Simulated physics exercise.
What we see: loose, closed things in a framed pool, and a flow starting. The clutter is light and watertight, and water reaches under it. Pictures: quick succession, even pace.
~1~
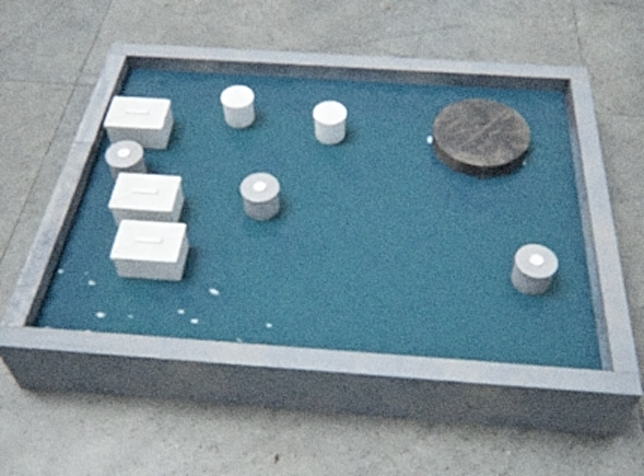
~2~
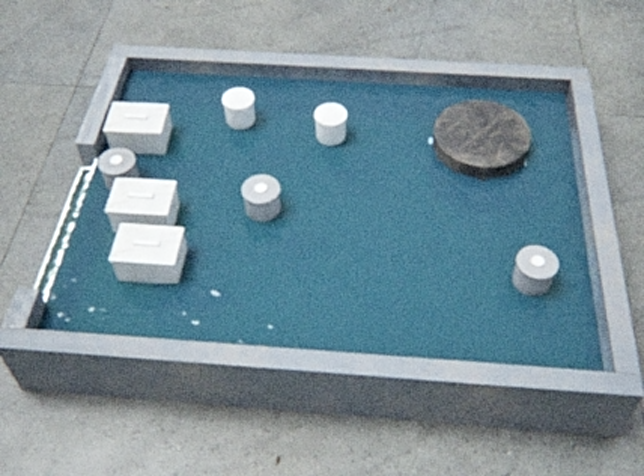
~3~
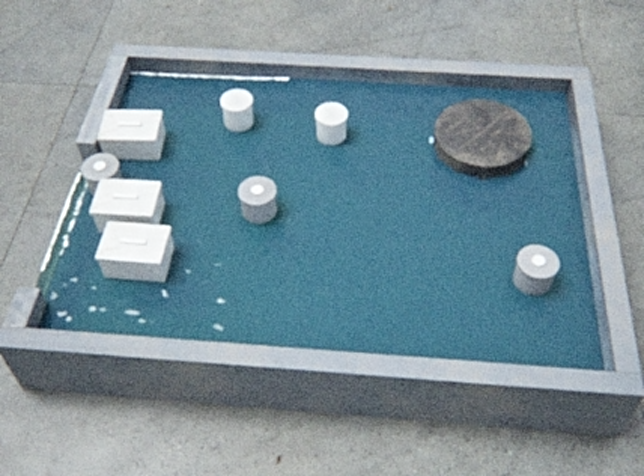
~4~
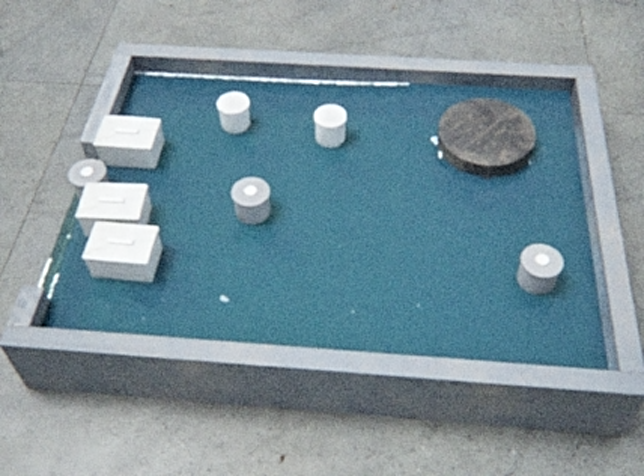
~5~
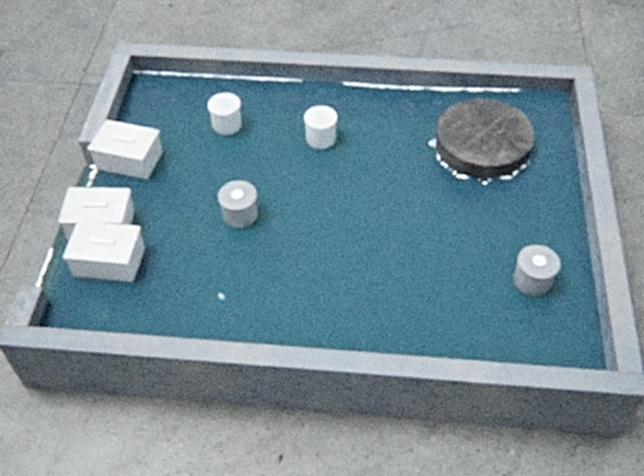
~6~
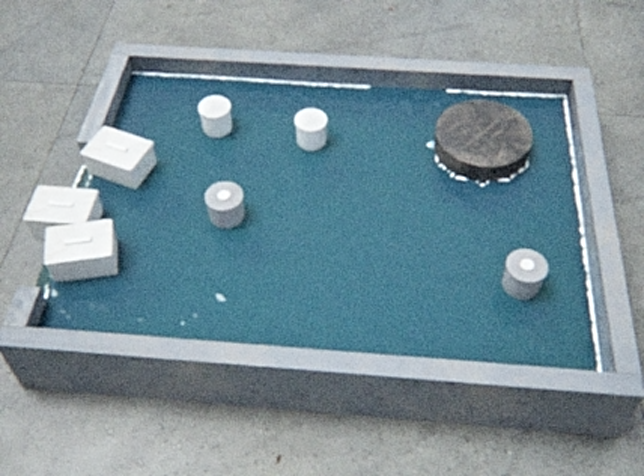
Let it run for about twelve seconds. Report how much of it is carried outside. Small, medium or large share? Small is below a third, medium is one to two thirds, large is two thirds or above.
A medium share.
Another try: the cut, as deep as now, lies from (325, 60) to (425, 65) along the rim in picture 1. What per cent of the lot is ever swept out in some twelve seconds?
Roughly 10 in a hundred.
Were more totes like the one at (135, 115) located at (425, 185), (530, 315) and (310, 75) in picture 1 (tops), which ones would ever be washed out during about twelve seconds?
In order: Never leaves, never leaves, never leaves.
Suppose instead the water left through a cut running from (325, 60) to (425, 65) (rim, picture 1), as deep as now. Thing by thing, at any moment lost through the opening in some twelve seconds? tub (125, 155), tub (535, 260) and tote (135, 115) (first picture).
In order: Remains, remains, remains.
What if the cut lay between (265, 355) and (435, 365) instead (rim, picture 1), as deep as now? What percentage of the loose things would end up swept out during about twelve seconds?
Result: Close to 0 %.
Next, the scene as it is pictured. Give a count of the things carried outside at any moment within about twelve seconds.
The answer is 4.
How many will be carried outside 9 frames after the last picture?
The count is 4.
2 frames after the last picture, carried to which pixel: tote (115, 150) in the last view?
Estimated position: Roughly (82, 163).
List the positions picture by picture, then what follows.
A tote at (145, 192), afloat; a tote at (148, 241) floats; 0 of 8 have shifted, in the first frame.
A tote at (141, 196) floats, close to its start; a tote at (147, 244), afloat; 1 of 8 have shifted, in the second frame.
A tote at (126, 197), afloat, close to its start; a tote at (133, 242) floats, close to its start; 4 of 8 have shifted, in the third frame.
A tote at (112, 201), afloat, close to its start; a tote at (121, 242) floats, close to its start; 6 of 8 have shifted, in the fourth frame.
A tote at (95, 205), afloat, a stride from its start; a tote at (102, 242), afloat, close to its start; 7 of 8 have shifted, in the fifth frame.
A tote at (61, 205), afloat, a stride from its start; a tote at (79, 241), afloat, a stride from its start; 8 of 8 have shifted, in the sixth frame.
A moment on, 3 of 8 are out; 5 afloat.
Next, 4 of 8 are out; 4 afloat.
Later, 4 of 8 are out; 4 afloat.
In the end, 4 of 8 are out; 4 afloat.
